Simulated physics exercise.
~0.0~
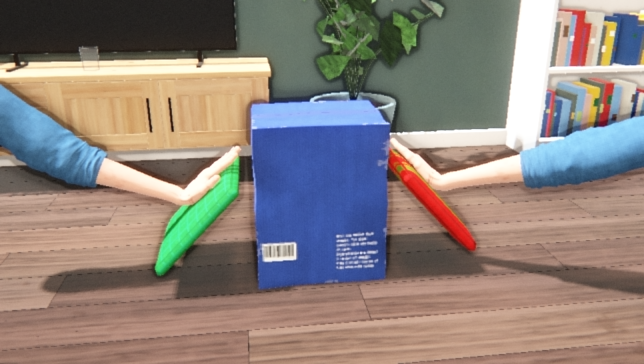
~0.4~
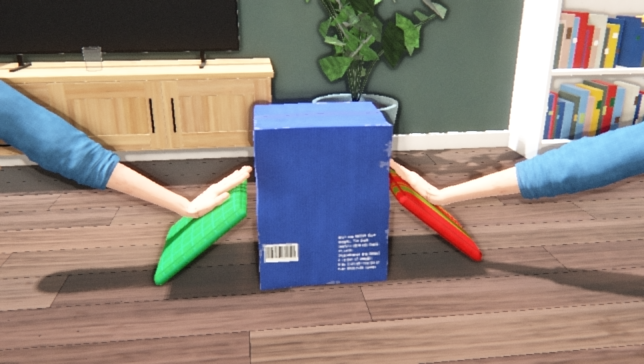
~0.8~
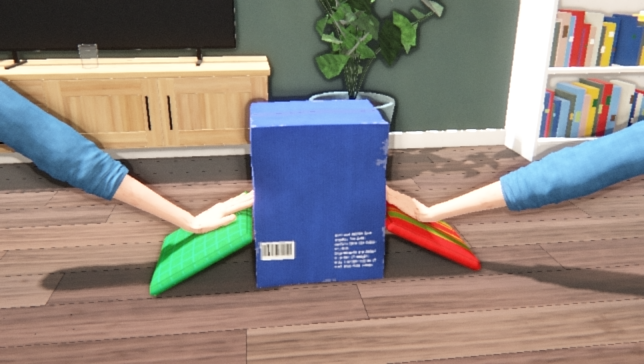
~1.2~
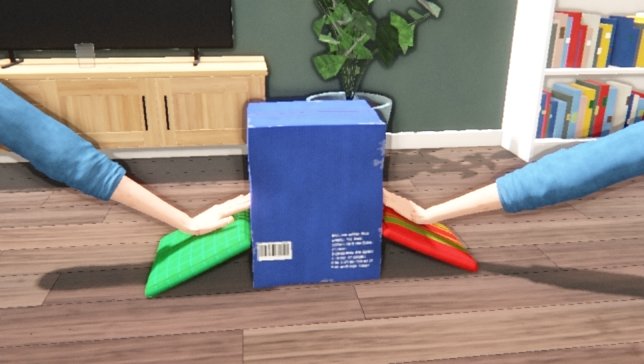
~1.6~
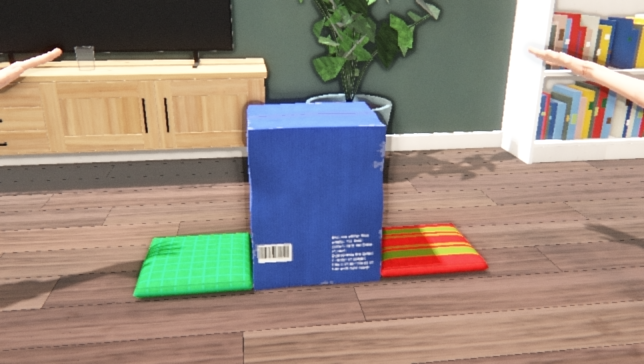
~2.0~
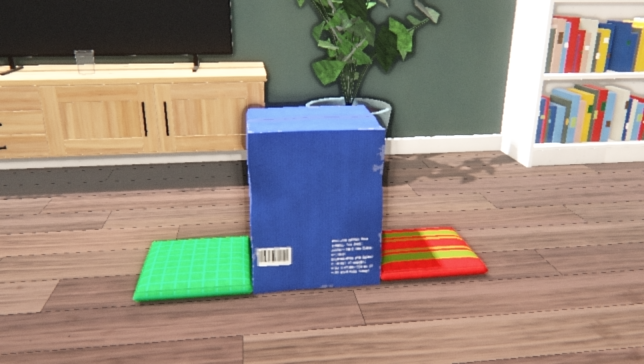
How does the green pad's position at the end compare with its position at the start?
At the start the green pad is tilted up beside the left side of the blue box with a hand on it. By the end it is lower and lies flat on the floor, still to the left of the box.
Two hands lower green and red pads beside a blue box, leaving both flat.
